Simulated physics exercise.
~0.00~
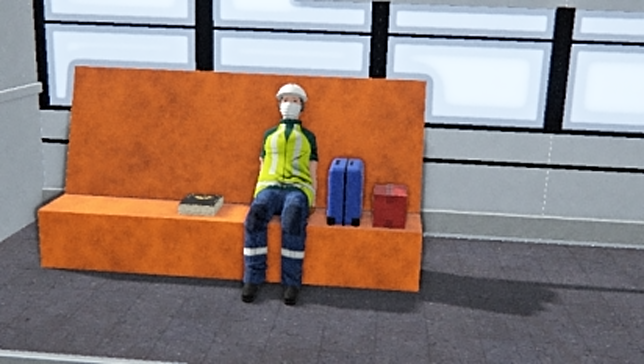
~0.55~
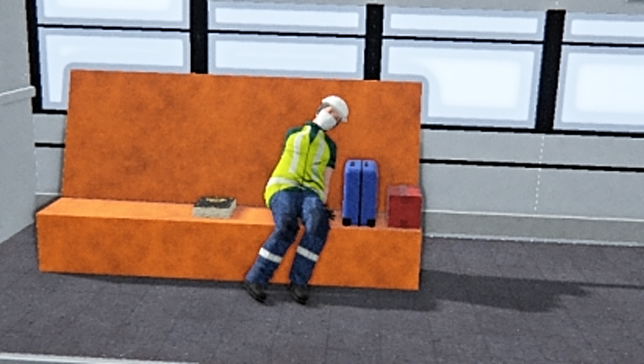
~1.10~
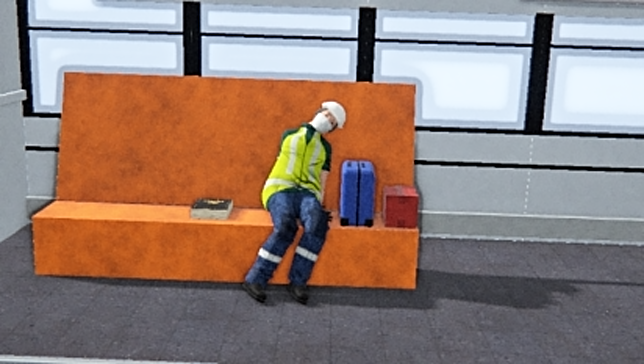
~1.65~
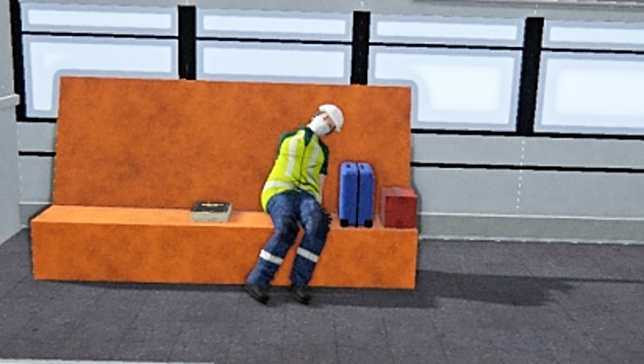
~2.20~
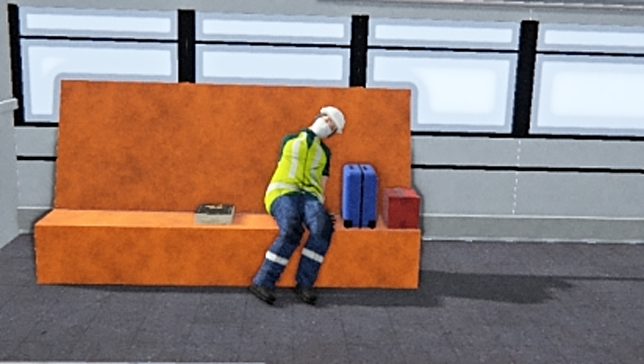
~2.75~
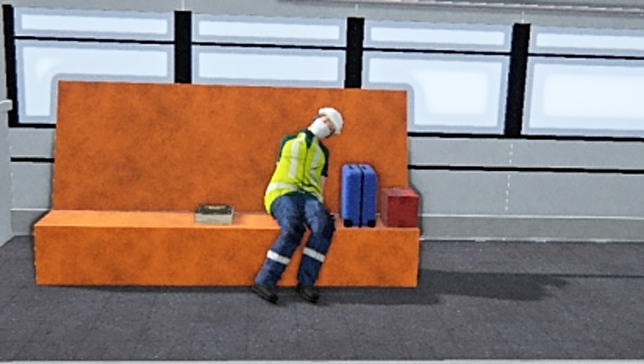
The clip opens on a person in a white helmet, face mask and yellow high-visibility vest sitting upright on a long orange bench, with a dark-topped folder to the left and a blue case and a red holdall to the right. The person then slumps to the right, head and upper body tipping toward the blue case while the hips stay on the seat. The feet shift a little, and the body settles into that lean. The view drifts slightly sideways as little else changes. At the end the person still sags to the right, the blue case stands upright, and the holdall and folder remain on the bench.
